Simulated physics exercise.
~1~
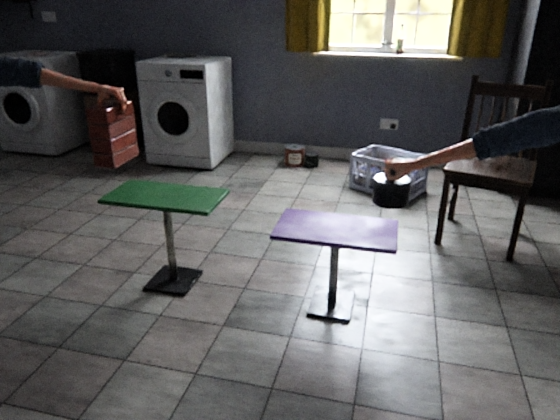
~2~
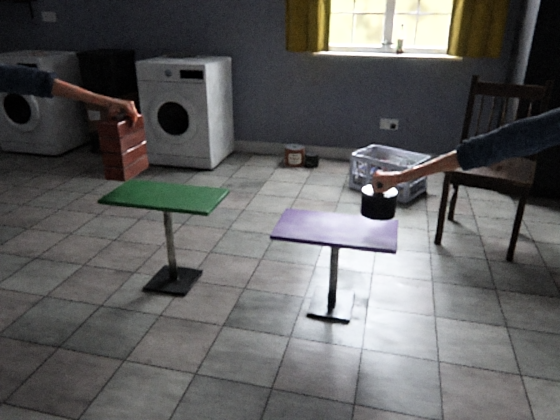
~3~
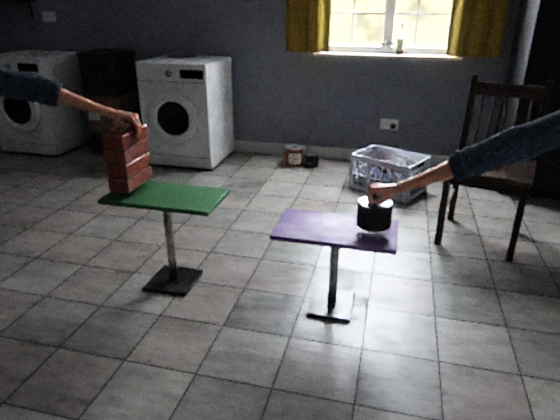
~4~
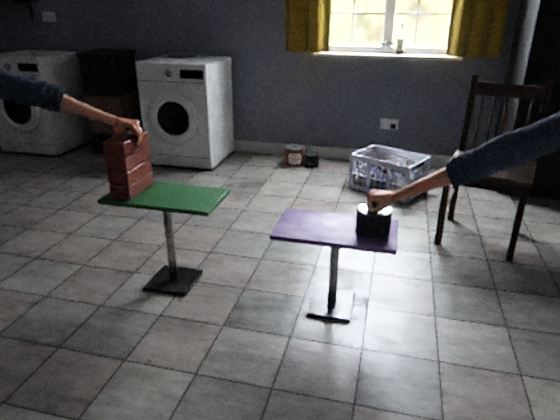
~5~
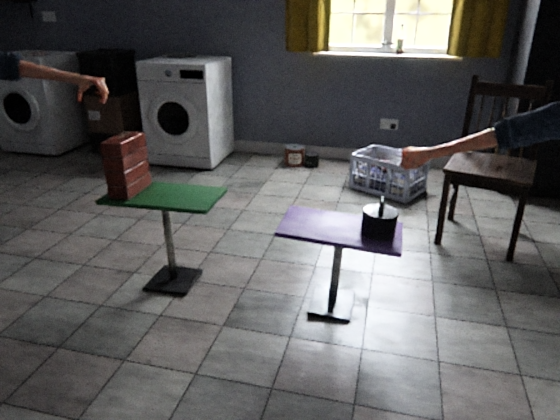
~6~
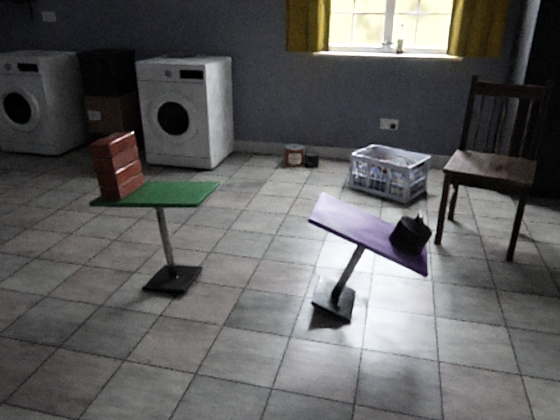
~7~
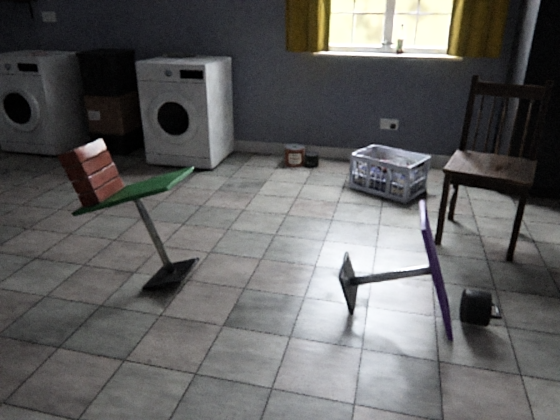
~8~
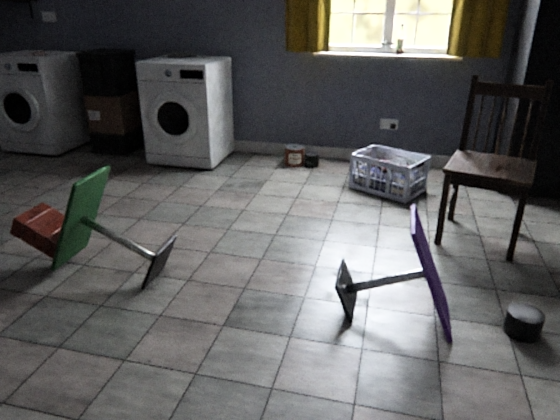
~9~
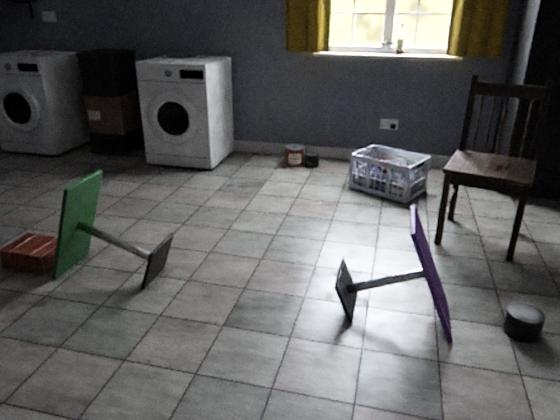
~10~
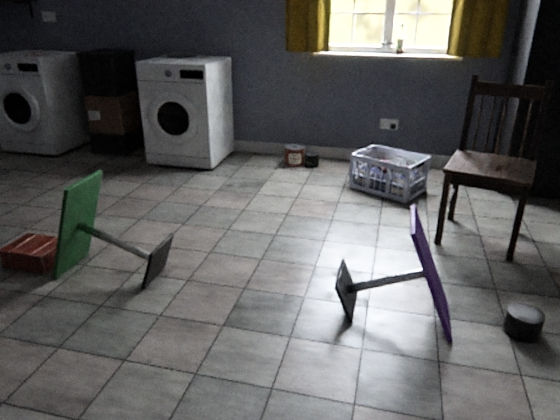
Two hands lowered a stack of red bricks onto a green side table and a dark round object onto a purple one, then let go and withdrew; the purple table toppled right, the green one toppled left, and both ended on their sides, their loads on the floor.
